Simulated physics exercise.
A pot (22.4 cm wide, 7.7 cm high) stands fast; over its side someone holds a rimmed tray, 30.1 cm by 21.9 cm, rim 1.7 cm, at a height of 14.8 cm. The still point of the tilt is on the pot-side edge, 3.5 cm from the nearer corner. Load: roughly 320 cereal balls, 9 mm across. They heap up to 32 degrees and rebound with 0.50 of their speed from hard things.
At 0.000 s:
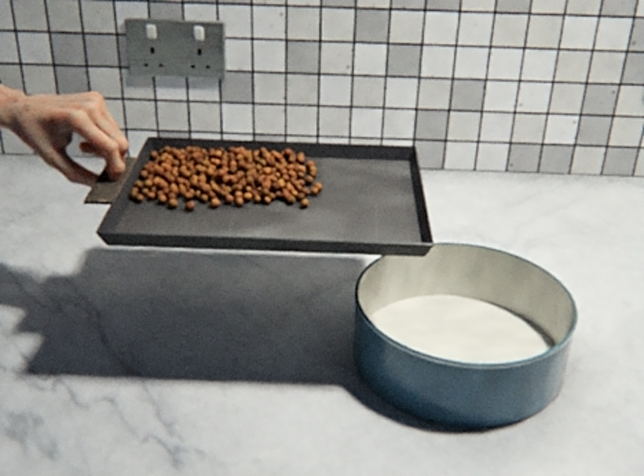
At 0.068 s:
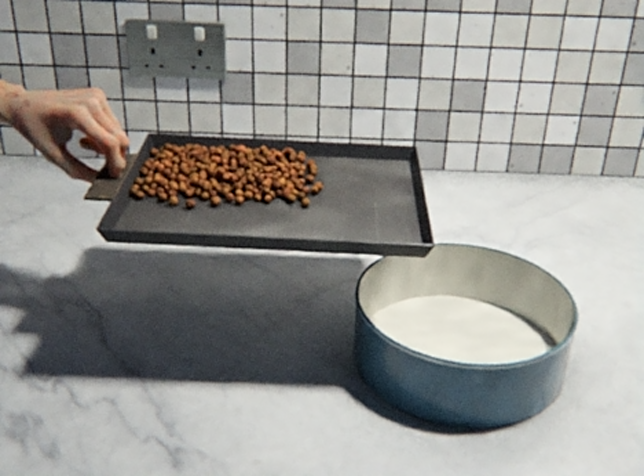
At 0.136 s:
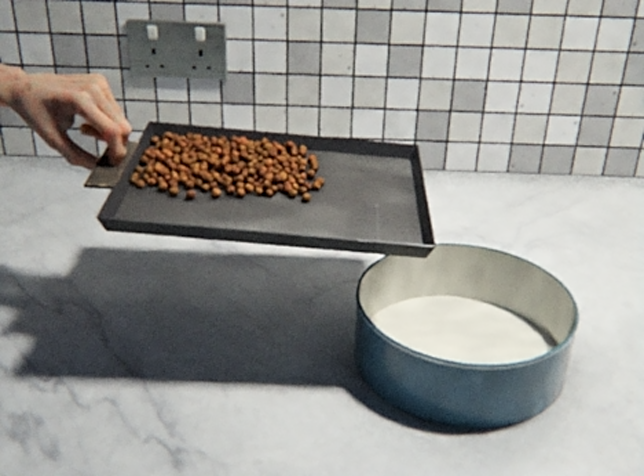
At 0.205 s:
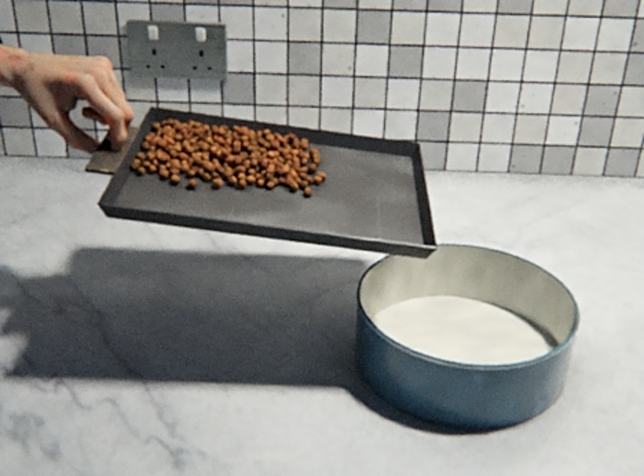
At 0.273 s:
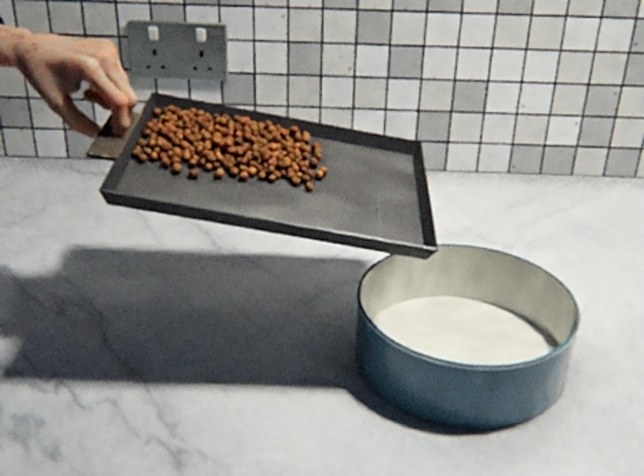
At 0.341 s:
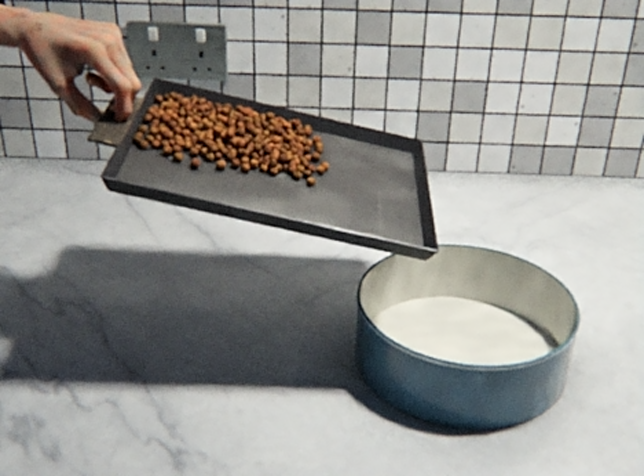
A hand raising the left end of a dark rimmed tray of small brown balls, its right edge staying at a blue pot.
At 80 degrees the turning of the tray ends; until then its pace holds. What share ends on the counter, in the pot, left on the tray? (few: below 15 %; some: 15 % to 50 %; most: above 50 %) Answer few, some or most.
On the counter: Few; in the pot: Most; left on the tray: Few.
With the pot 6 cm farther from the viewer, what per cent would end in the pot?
Then about 80 per cent.
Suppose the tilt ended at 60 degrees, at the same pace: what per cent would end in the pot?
It would be near 25 per cent.
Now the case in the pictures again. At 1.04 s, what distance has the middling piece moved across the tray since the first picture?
About 18 cm.
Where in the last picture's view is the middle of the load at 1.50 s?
Near (434, 193).
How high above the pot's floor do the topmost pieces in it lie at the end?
Some 2.0 cm.
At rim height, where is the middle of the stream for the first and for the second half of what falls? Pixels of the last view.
First near (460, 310), later near (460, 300).
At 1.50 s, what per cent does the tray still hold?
About 75 per cent.
After 1.04 s, tilt 44 degrees; the tray holds 95 %, the pot 0 %.
Then, at 1.50 s, tilt 65 degrees; the tray holds 75 %, the pot 25 %.
Then, at 2.04 s, tilt 80 degrees; the tray holds 25 %, the pot 60 %.
By 3.2 s all is still; counter 5 %, pot 95 %, tray 0 %.
